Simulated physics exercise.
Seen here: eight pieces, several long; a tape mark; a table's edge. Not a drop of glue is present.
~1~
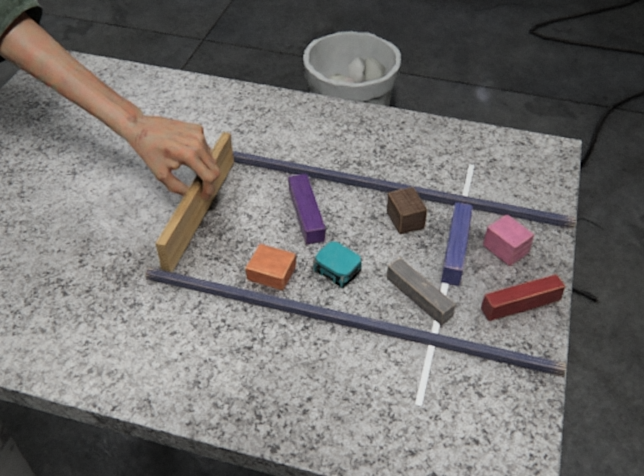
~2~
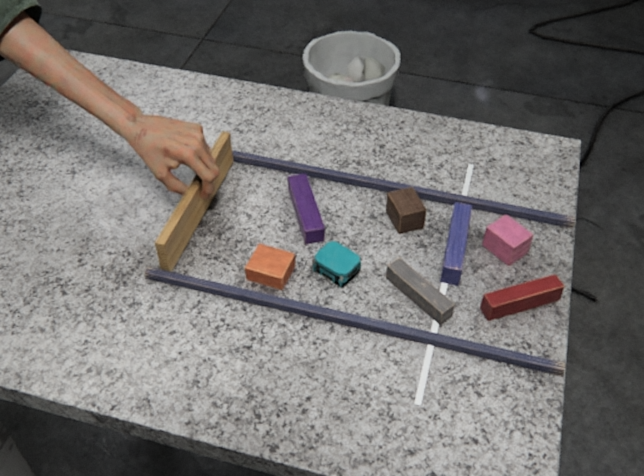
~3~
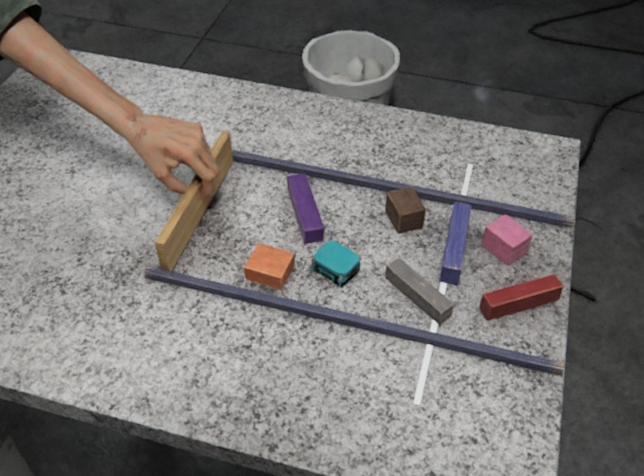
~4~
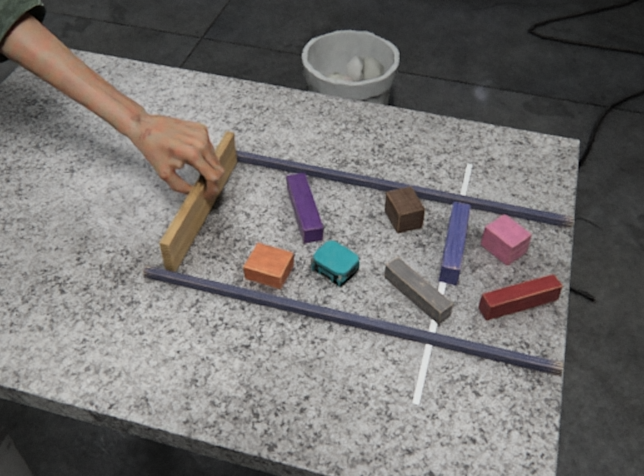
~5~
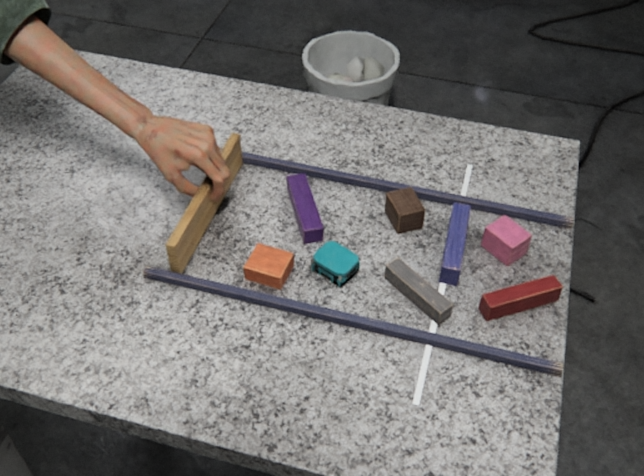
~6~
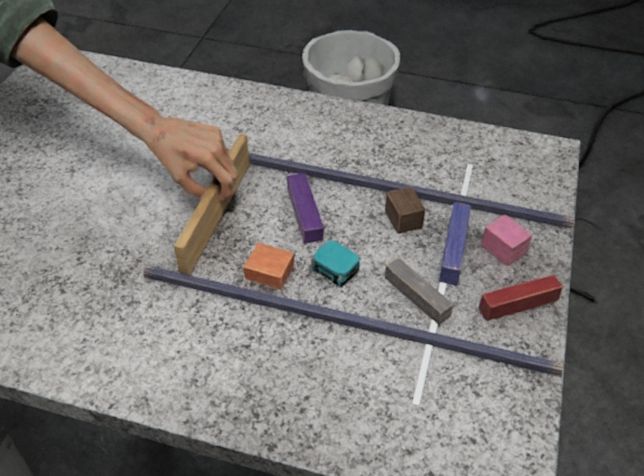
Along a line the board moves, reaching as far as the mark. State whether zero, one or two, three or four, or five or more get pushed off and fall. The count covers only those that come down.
Result: Zero pushed off and fallen.
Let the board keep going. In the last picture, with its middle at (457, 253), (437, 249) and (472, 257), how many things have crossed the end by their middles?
First 0, then 0, finally 0.
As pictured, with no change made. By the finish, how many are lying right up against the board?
My count gives 2.
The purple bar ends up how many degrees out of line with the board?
The angle comes out near 0 degrees.
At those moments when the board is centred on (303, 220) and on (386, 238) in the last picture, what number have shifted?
At that stage 3; at the next, 6.
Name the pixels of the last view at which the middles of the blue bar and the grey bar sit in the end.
Roughly (523, 249) for the first and roughly (500, 304) for the second.
A little later, none off yet; red bar at rest near (521, 298); pink block at rest near (506, 240); blue bar at rest near (455, 242).
Next, none off yet; red bar at rest near (521, 298); pink block shifted a little near (521, 242); blue bar shifted a little near (491, 245).
When it is over, the number that fall off is zero.
